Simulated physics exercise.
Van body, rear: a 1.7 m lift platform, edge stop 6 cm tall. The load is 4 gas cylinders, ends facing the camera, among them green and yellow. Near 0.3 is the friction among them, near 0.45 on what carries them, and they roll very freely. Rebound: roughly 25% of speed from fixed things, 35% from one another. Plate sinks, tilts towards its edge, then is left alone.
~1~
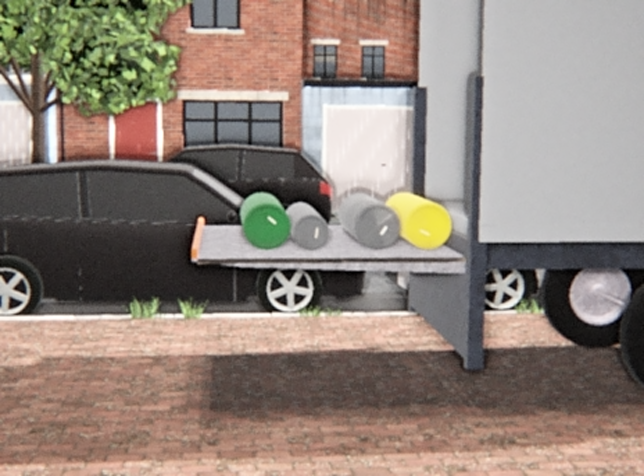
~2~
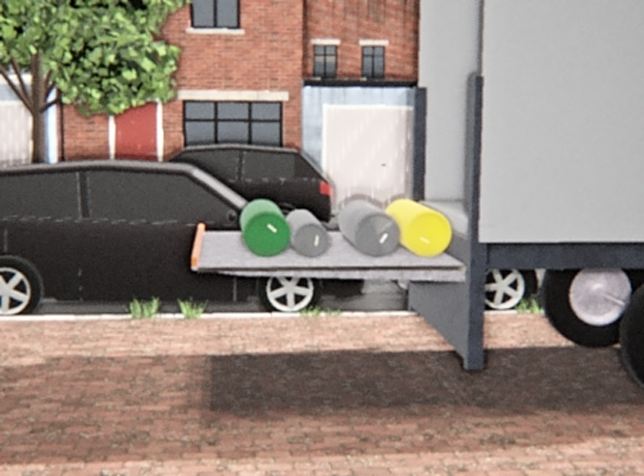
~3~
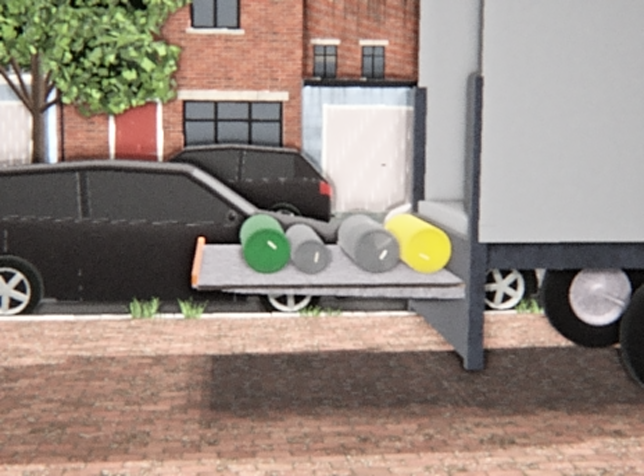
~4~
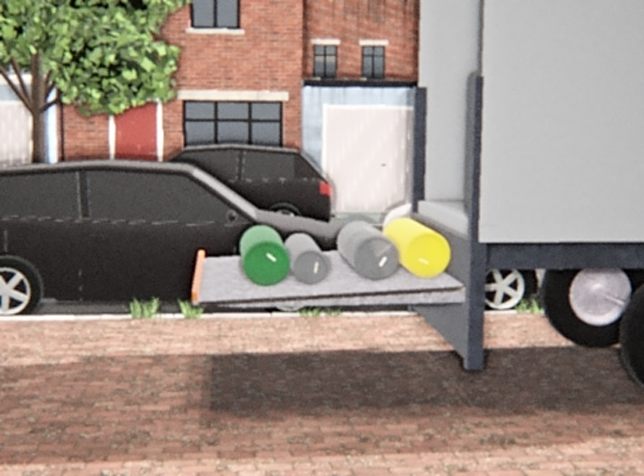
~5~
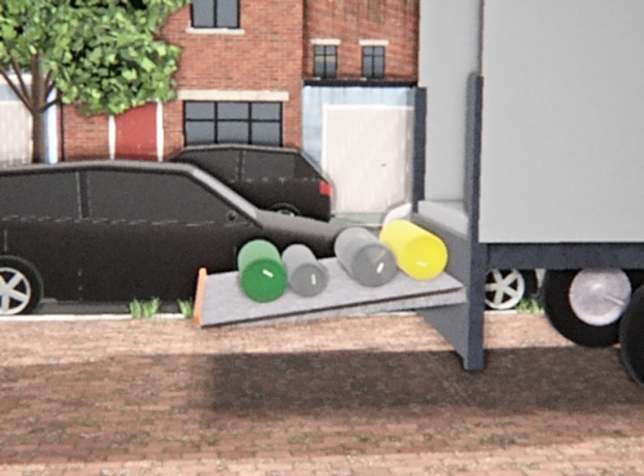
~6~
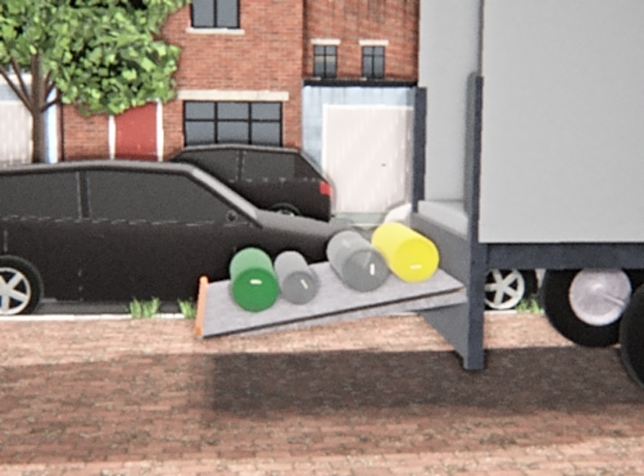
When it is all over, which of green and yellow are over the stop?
Green clears the stop, yellow stays behind the stop.
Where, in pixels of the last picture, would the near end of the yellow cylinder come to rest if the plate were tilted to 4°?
I'd put it somewhere near (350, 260).
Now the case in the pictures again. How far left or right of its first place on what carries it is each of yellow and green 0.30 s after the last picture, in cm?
By then yellow is 20 left of its start, and green is 20 left of its start.
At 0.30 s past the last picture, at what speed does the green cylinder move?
I'd put it near 0.6 m/s.
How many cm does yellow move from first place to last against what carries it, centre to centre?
For yellow, the shift is 80.
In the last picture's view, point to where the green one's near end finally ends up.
At about (48, 384).
Then, 0.3 s after the last picture, green is on the plate, 20 cm from the stop, rolling left; yellow is on the plate, 130 cm from the stop, rolling left; 0 of 4 are off.
Then, 0.5 s after the last picture, green is on the plate, 10 cm from the stop, rolling left; yellow is on the plate, 115 cm from the stop, rolling left; 0 of 4 are off.
Then, 0.8 s after the last picture, green is on the plate, 5 cm from the stop, rolling left; yellow is on the plate, 85 cm from the stop, rolling left; 0 of 4 are off.
Then, 1.1 s after the last picture, green is over the stop and falling; yellow is on the plate, 65 cm from the stop, rolling left; 1 of 4 is off.
At rest (3.4 s after the last picture), green is off the lift, on the ground; yellow is on the plate, 65 cm from the stop; 1 of 4 is off.
